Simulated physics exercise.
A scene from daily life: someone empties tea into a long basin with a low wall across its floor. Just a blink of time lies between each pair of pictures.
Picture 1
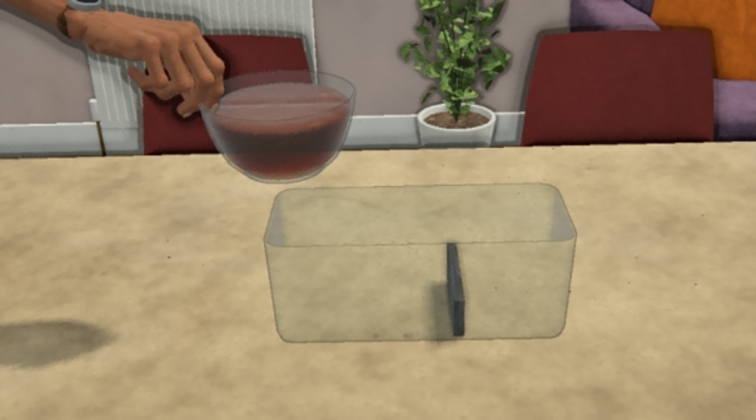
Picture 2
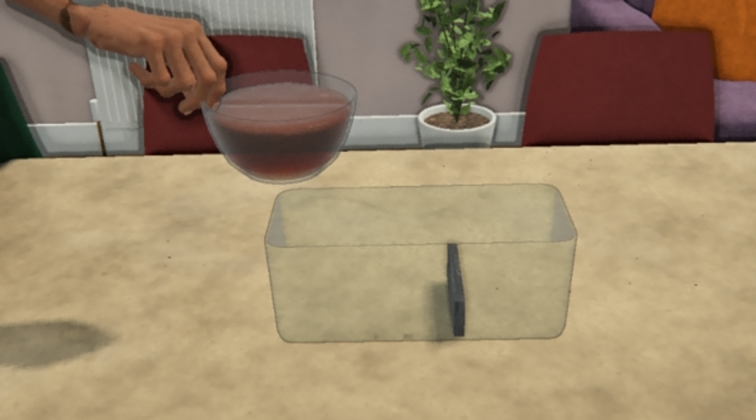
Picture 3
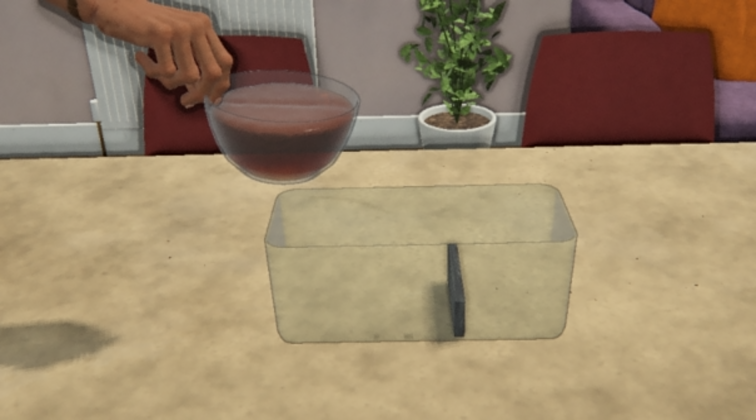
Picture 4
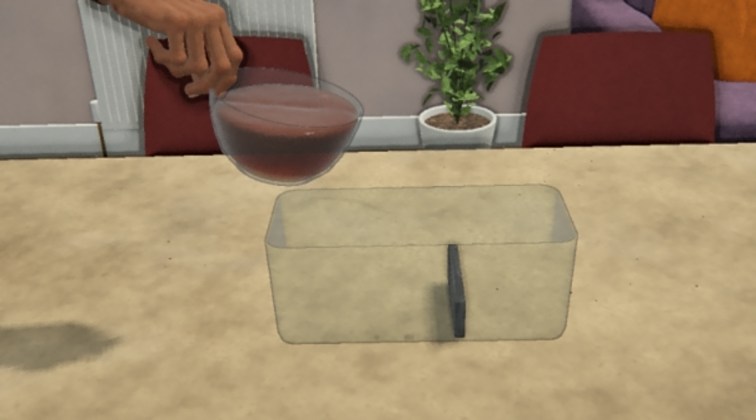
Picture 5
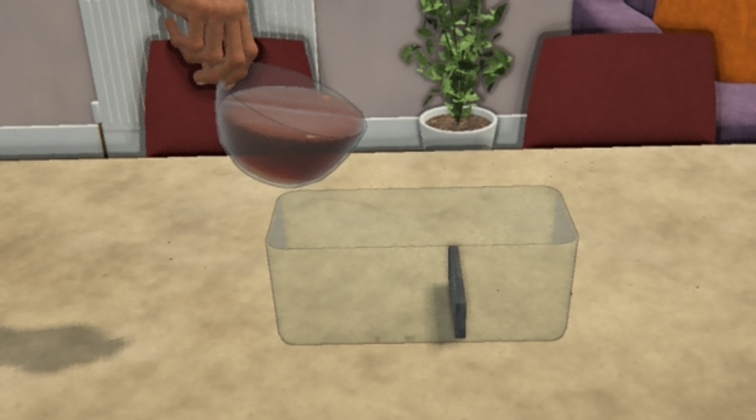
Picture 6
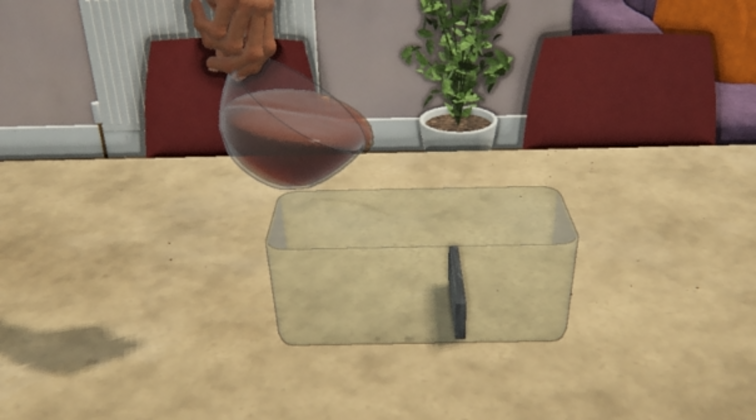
A clear glass bowl of dark reddish tea is held by a hand above a pale stone-like tabletop, seen from slightly above in a room by a steady camera. Below it sits a long see-through basin with a low dark wall inside, while two dark red chairs and a potted plant stand behind. The hand shifts right as the bowl tilts rightward, slowly then more steeply, bringing tea to its lip.
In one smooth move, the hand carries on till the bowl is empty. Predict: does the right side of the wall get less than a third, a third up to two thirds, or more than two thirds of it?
Lower than a third.
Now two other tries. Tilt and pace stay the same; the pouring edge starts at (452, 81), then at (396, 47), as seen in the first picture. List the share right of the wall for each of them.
The first gives 60 %, the second 35 %.
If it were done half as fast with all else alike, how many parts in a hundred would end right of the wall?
About 10 per cent.
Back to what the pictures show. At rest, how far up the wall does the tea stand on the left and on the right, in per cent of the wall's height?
Left part: 50 per cent; right part: 30.
A moment on, the bowl is tipped on its side and 16 per cent is still to pour, 58 is left of the wall and 0 right of it.
Next, the bowl is tipped right over and 1 per cent is still to pour, 75 is left of the wall and 4 right of it.
Then the bowl is tipped right over and 0 per cent is still to pour, 69 is left of the wall and 22 right of it.
Later the bowl is tipped right over and 0 per cent is still to pour, 69 is left of the wall and 22 right of it.
At rest 70 per cent lies left of the wall, 22 right of it and 8 outside.
